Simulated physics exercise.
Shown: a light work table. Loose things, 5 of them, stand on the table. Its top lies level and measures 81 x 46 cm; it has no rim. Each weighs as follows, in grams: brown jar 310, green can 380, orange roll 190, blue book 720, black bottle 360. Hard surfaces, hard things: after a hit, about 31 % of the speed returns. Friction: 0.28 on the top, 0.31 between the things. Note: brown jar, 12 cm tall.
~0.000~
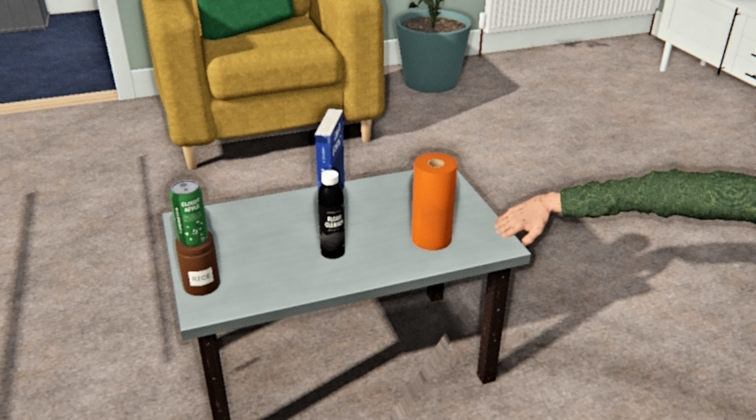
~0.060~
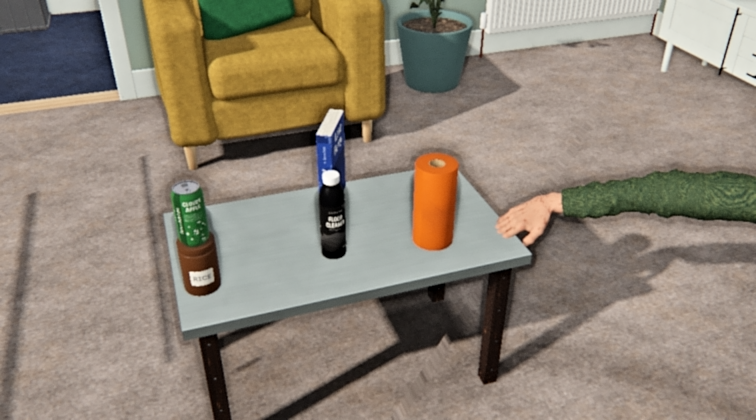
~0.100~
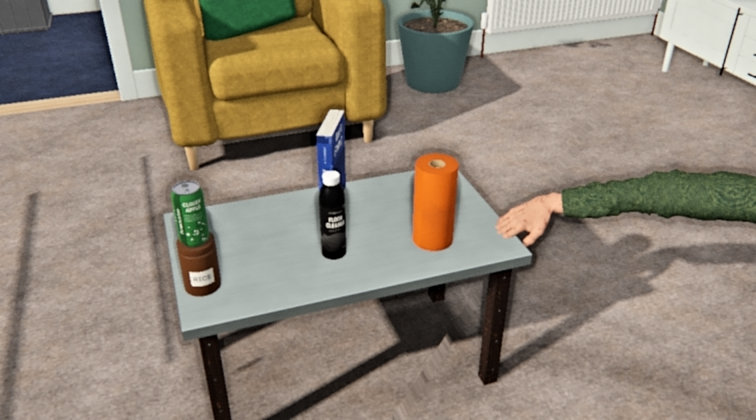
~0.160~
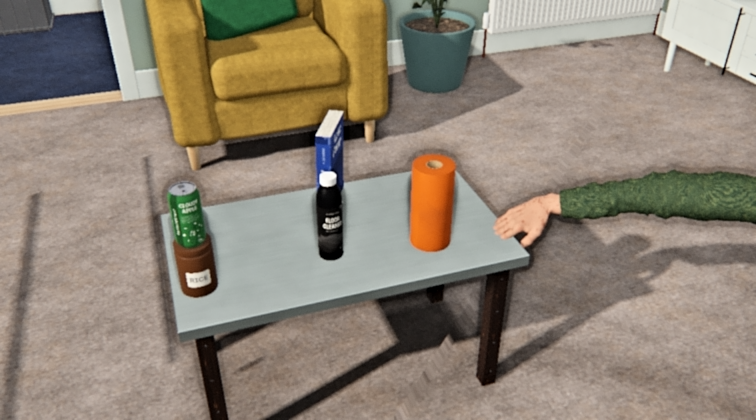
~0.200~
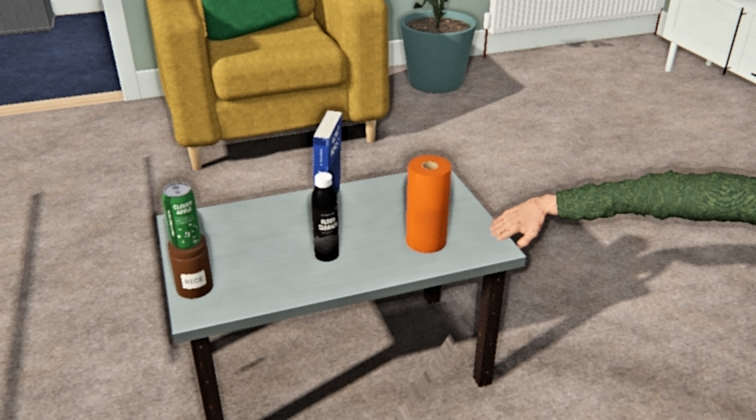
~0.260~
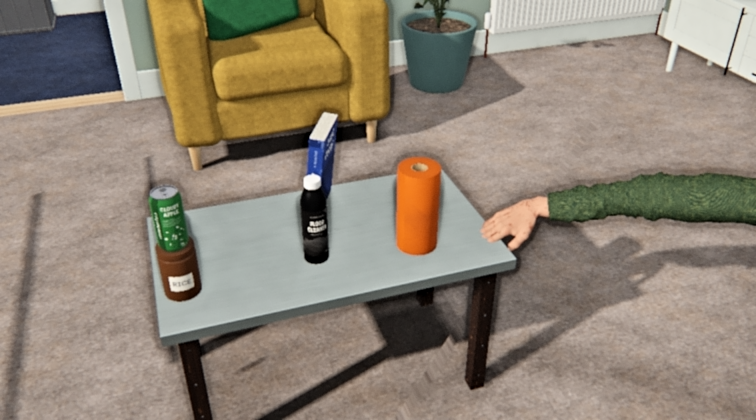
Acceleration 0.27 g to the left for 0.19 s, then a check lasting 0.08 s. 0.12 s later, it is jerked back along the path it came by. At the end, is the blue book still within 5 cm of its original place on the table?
No: Looks like it wanders away.
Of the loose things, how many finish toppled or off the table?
Altogether, 1.
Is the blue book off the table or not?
Blue book: Goes out of bounds.
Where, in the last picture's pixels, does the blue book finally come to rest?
Around pixel (304, 244).
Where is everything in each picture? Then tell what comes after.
In the first frame, blue book (331, 162); brown jar (198, 262).
In the second frame, orange roll (435, 203); black bottle (333, 215).
In the third frame, brown jar (199, 263); green can (191, 215).
In the fourth frame, table along by 1 cm; orange roll (432, 204); black bottle (330, 216).
In the fifth frame, table along by 3 cm; blue book (328, 164); brown jar (191, 265).
In the sixth frame, table along by 5 cm; blue book (321, 166) leaning 7°; orange roll (418, 207).
After 0.66 s, table along by 1 cm; blue book leaning 61° near (292, 174); green can slid 3 cm; black bottle slid 3 cm.
After 0.96 s, blue book now off the table; green can leaning 9°; brown jar leaning 9°.
After 1.26 s, green can slid 3 cm; brown jar slid 2 cm.
At rest (1.7 s), off the table, blue book; the other 4 in place, give or take 5 cm. Seen from the same camera at the end, blue book near (304, 244).
